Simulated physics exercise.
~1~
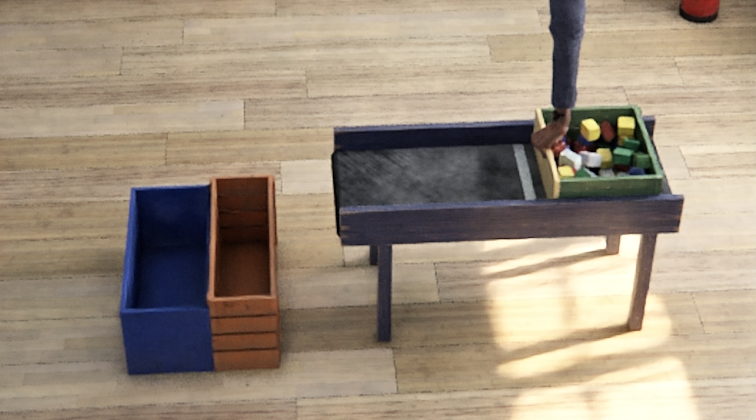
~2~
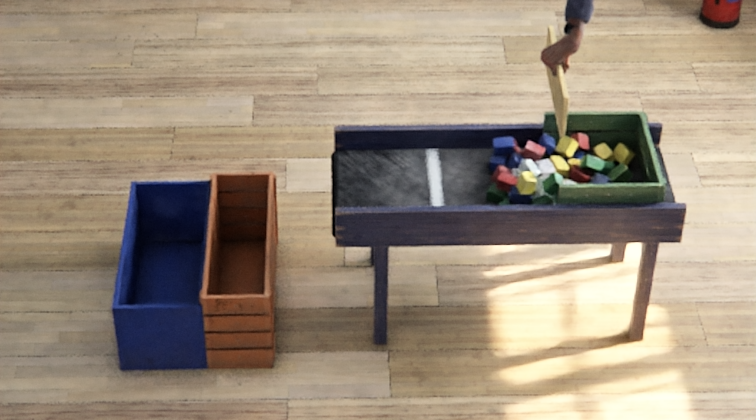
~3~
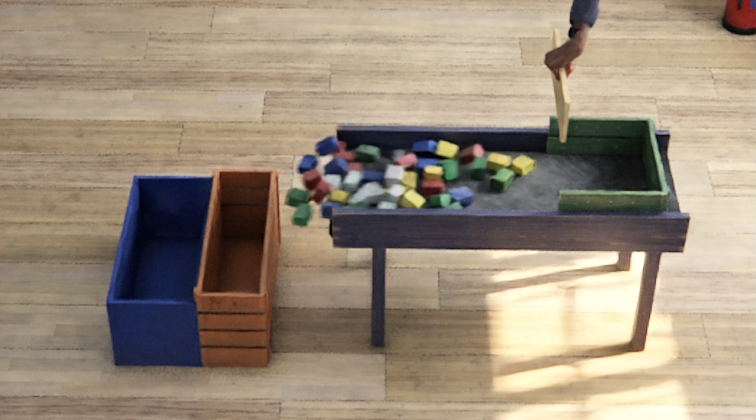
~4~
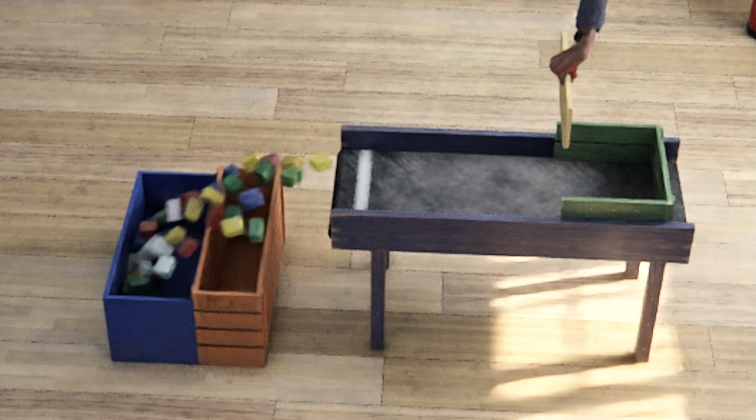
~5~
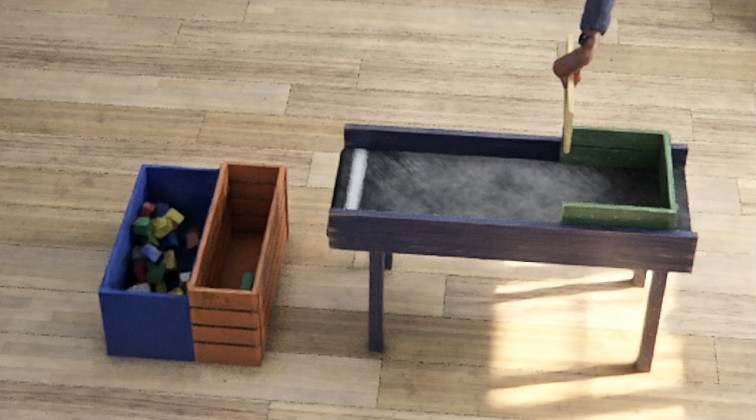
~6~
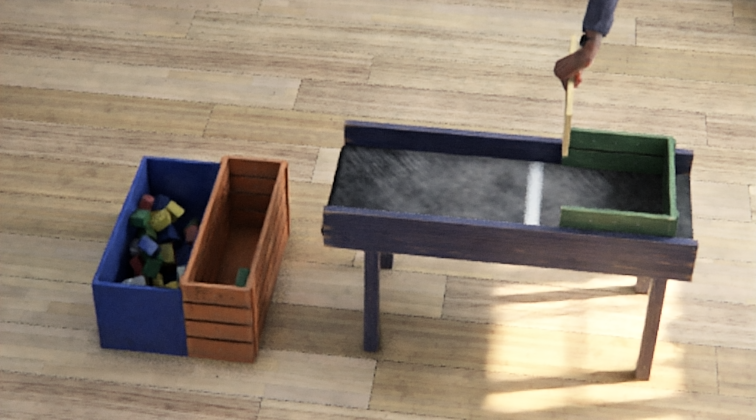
Colorful toy bricks slid left out of a green pen after a hand lifted its gate, rode a dark conveyor belt and flew off the end, nearly all landing in the blue tote while a lone green one ended in the orange bin.
